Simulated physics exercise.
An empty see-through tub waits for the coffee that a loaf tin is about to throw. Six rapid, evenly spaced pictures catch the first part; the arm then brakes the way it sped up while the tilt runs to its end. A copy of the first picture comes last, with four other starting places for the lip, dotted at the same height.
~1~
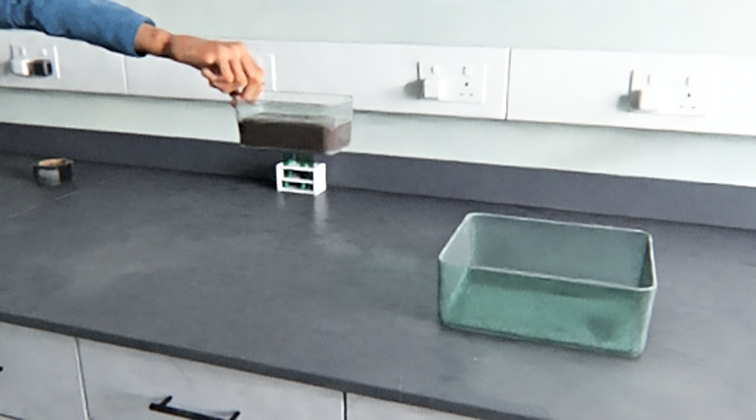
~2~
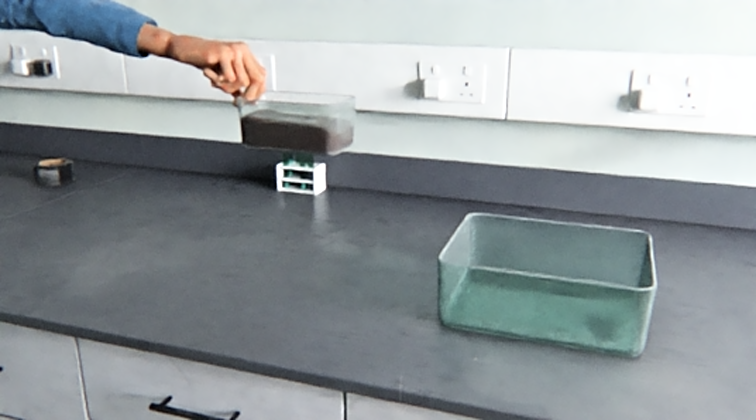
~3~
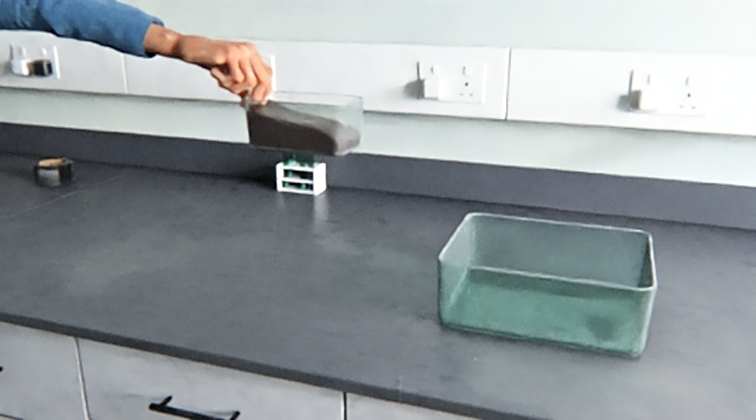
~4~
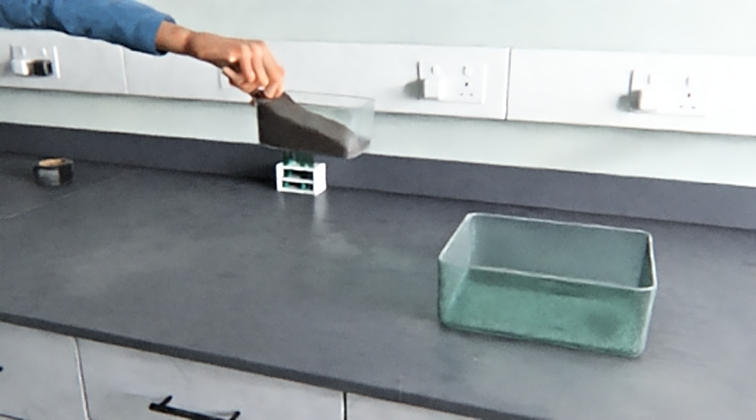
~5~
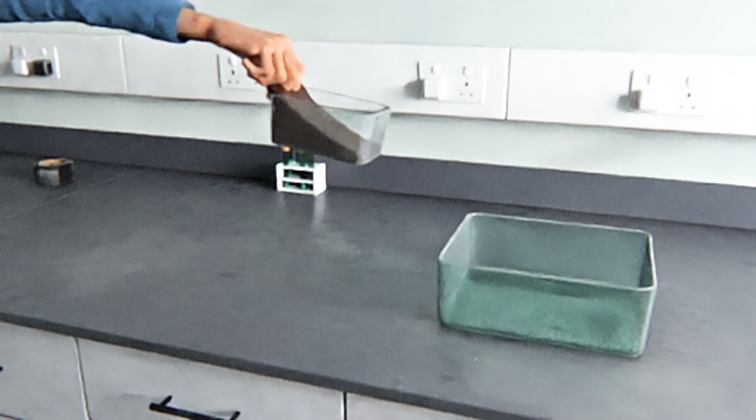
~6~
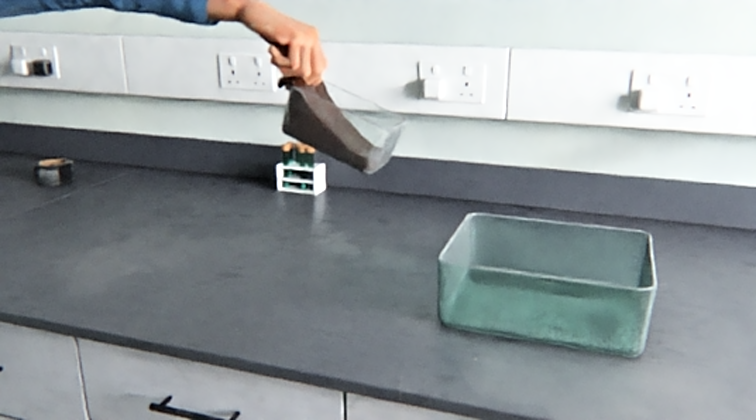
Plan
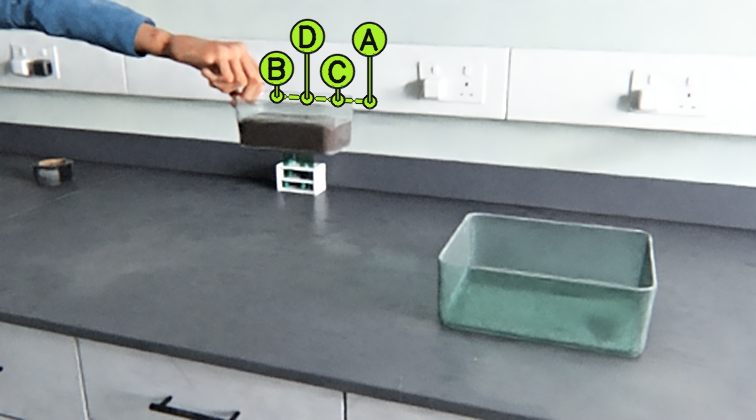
At first, a hand holds a clear container of dark coffee nearly level above a grey counter, left of an empty see-through tub. The coffee then shifts into a slope inside as the hand moves right, and the container tilts, its right end dipping while the tub stays still.
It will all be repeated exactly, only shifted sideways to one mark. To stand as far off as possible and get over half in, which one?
Take A.
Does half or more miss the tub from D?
Yes, that goes wrong.
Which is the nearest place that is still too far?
Here it is place C.
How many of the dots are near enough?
One.
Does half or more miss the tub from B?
Yes.
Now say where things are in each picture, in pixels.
Upright, lip at (344, 100); tub from (439, 322) to (643, 355); nothing has left yet, in the first picture.
Upright, lip at (346, 100); nothing has left yet, in the second picture.
Upright, lip at (354, 100); nothing has left yet, in the third picture.
Upright, lip at (366, 103); coffee is over the rim, down to (272, 94), in the fourth picture.
Tipped about 9°, lip at (382, 111); coffee is over the rim, down to (292, 89), in the fifth picture.
Tipped about 21°, lip at (399, 124); coffee is over the rim, down to (287, 88), in the sixth picture.
On the marked copy, A at (369, 101); B at (276, 96); C at (337, 99); D at (307, 98).
With A, about 68 % lands in the tub, 20 % falls short and 11 % goes beside or beyond.
With B, about 0 % lands in the tub, 100 % falls short.
With C, about 27 % lands in the tub, 71 % falls short and 3 % goes beside or beyond.
With D, about 3 % lands in the tub, 96 % falls short.
